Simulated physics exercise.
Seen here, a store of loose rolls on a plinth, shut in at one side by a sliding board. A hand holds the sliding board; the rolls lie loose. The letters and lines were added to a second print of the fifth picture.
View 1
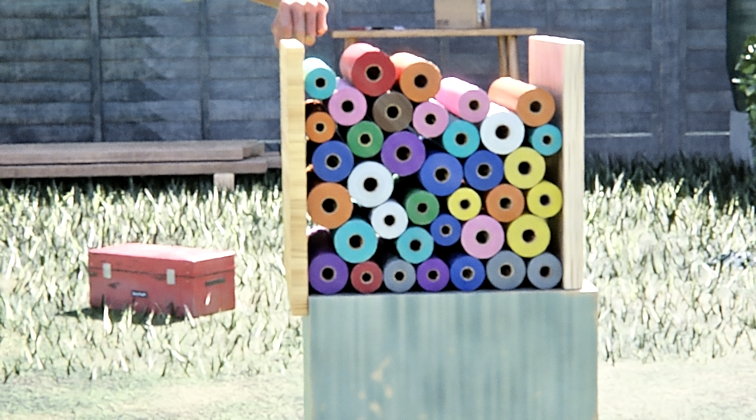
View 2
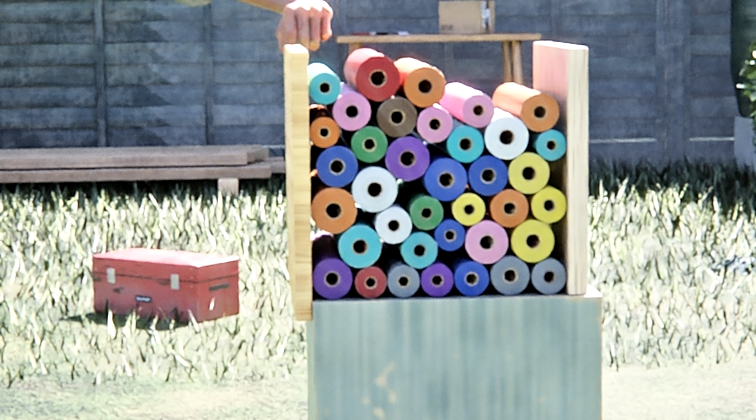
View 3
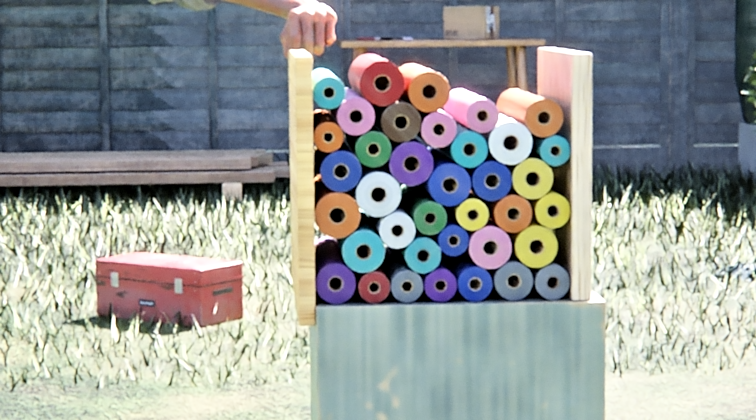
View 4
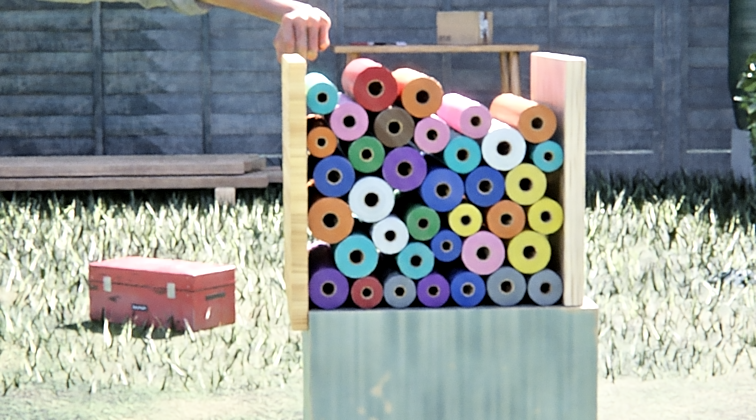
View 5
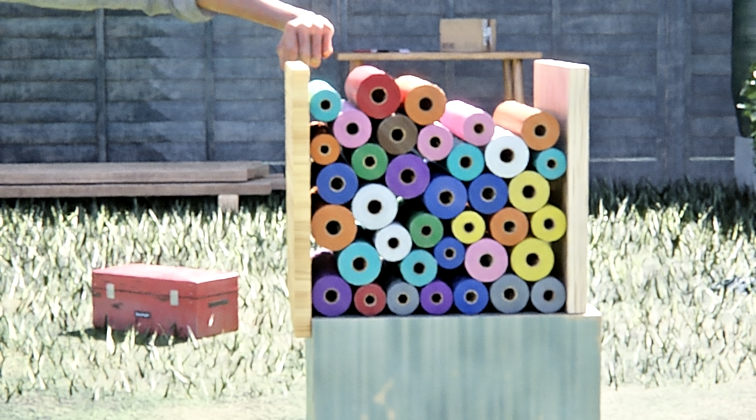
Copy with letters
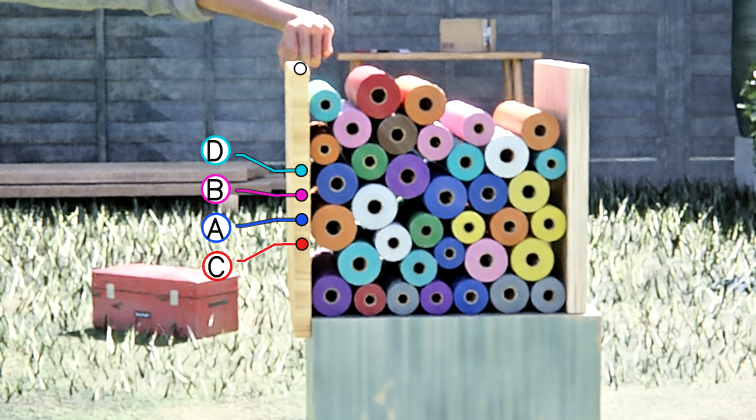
Colourful rolls lie still in a stack while a hand holds the left side board.
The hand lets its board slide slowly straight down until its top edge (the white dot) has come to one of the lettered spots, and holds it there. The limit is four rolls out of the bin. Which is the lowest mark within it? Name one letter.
A is the limit.
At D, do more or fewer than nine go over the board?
Fewer than nine.
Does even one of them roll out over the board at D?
Yes, at D.
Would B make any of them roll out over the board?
Yes.
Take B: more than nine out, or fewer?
It loses fewer than nine.
On the marked copy, A at (302, 219); B at (302, 195); C at (302, 244); D at (301, 171); the white dot at (300, 68).
With A. Early on, top of the board (309, 136).
Further on, top of the board (310, 211).
At the end, top of the board (310, 219), four out over the board.
As for the rest, B four out over the board; C more than four out over the board; D one out over the board.
